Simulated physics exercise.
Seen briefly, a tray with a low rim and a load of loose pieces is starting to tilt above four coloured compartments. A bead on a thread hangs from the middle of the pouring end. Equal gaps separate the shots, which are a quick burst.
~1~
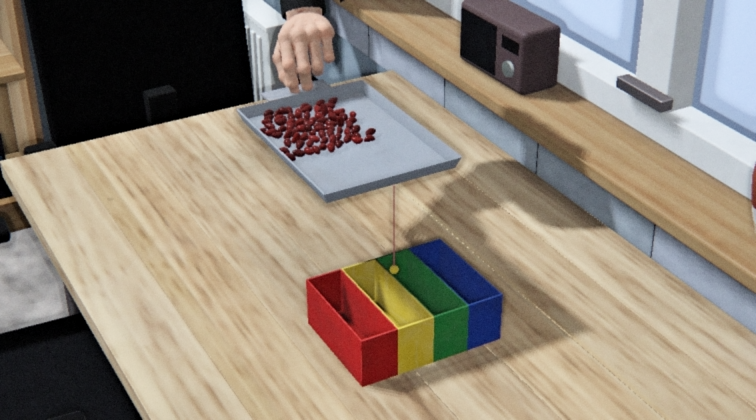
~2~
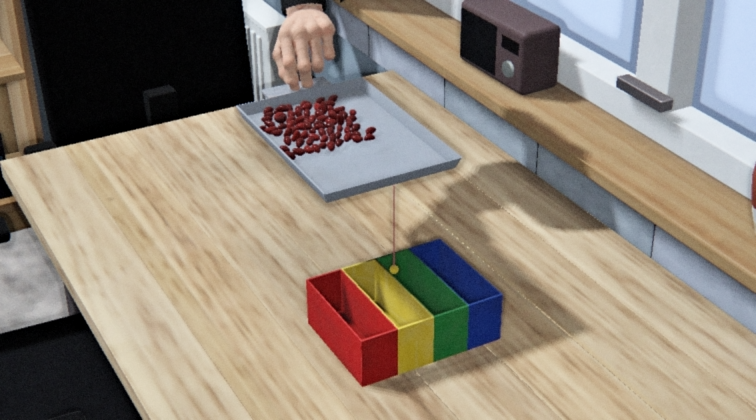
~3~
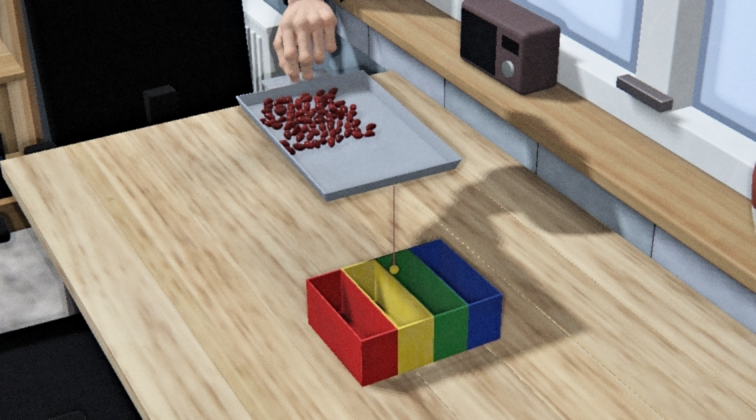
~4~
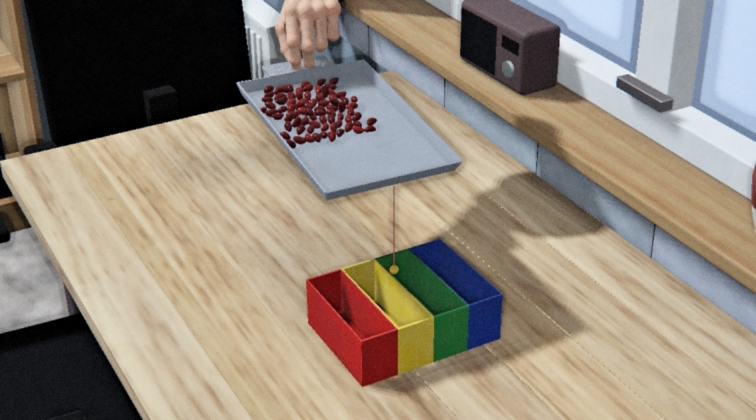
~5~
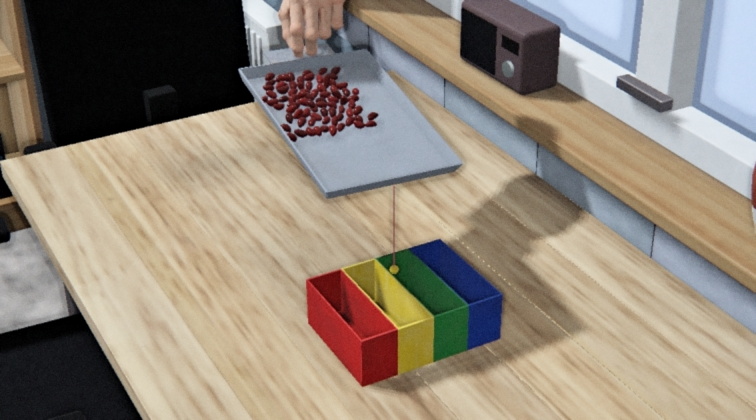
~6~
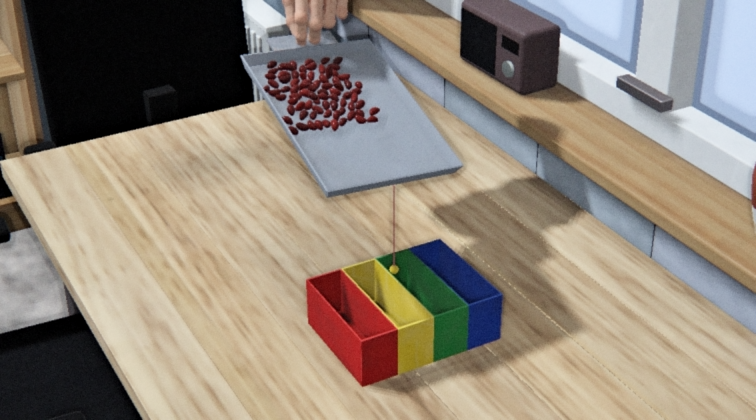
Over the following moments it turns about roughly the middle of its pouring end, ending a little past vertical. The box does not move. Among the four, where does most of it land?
Mostly in the blue cell.
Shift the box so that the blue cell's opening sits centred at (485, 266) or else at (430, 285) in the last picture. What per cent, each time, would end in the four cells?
In order: 90 percent, then 40 percent.
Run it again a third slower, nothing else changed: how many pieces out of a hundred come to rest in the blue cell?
Something like 40 percent, give or take.
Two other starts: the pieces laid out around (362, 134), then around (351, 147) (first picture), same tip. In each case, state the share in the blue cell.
50 and 50 per cent.
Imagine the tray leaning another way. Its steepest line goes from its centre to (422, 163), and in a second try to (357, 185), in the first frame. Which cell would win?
The cell in blue; the cell in red.
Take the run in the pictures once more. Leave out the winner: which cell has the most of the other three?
That would be the green cell, just behind the top one.
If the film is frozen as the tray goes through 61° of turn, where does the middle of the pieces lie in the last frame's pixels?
Roughly at (430, 177).
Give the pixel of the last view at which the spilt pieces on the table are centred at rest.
Around (588, 365).
Just after the last frame, tray tipped steeply; roughly two thirds on the tray; just a few in the blue cell; roughly a third falling or outside the box.
A moment on, tray tipped right over; roughly a third on the tray; roughly a quarter in the blue cell; about a tenth in the green cell; about a tenth in the yellow cell; roughly a third falling or outside the box.
Further on, tray tipped past a quarter turn; roughly half in the blue cell; roughly a quarter in the green cell; about a tenth in the yellow cell; roughly a quarter falling or outside the box.
When it is over, tray tipped past a quarter turn; roughly half in the blue cell; roughly a quarter in the green cell; about a tenth in the yellow cell; not one in the red cell; roughly a quarter outside the box.
